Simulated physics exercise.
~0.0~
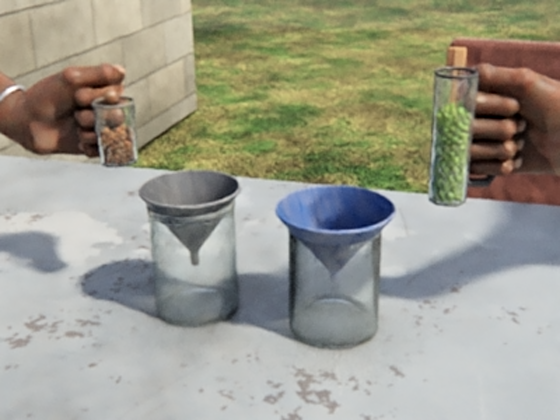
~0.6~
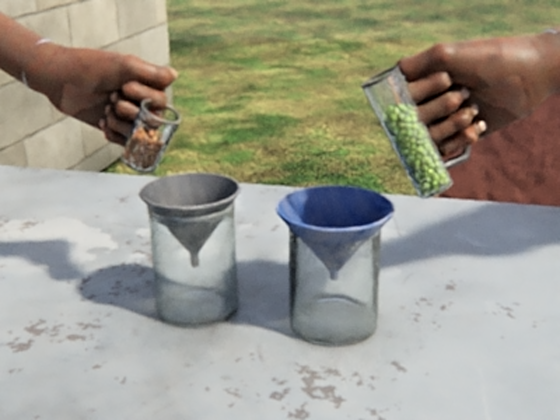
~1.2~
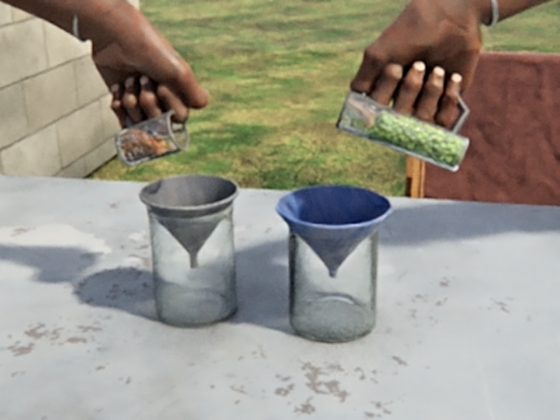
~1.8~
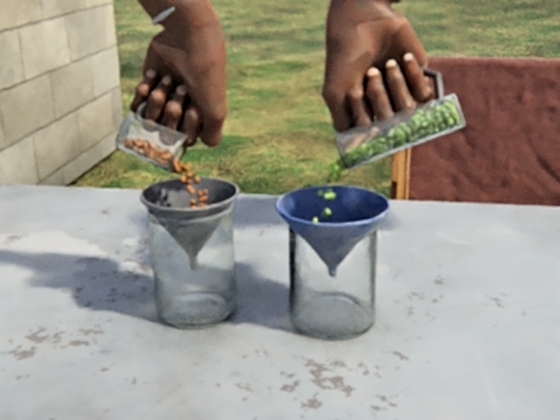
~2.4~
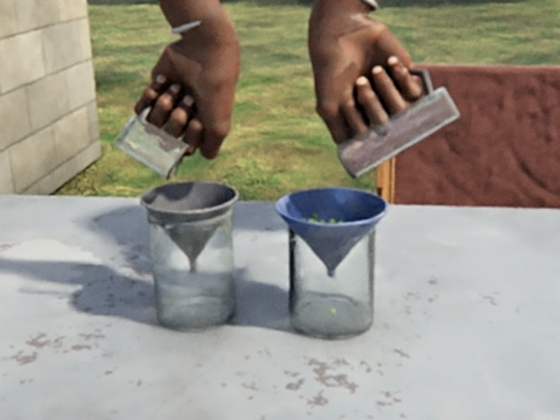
The clip shows two hands tipping small glass cups over funnels set in jars, pouring reddish-brown pieces into the gray funnel on the left and green ones into the blue funnel on the right. Both cups end up empty, with most green pieces caught in the funnel and few in the jar.
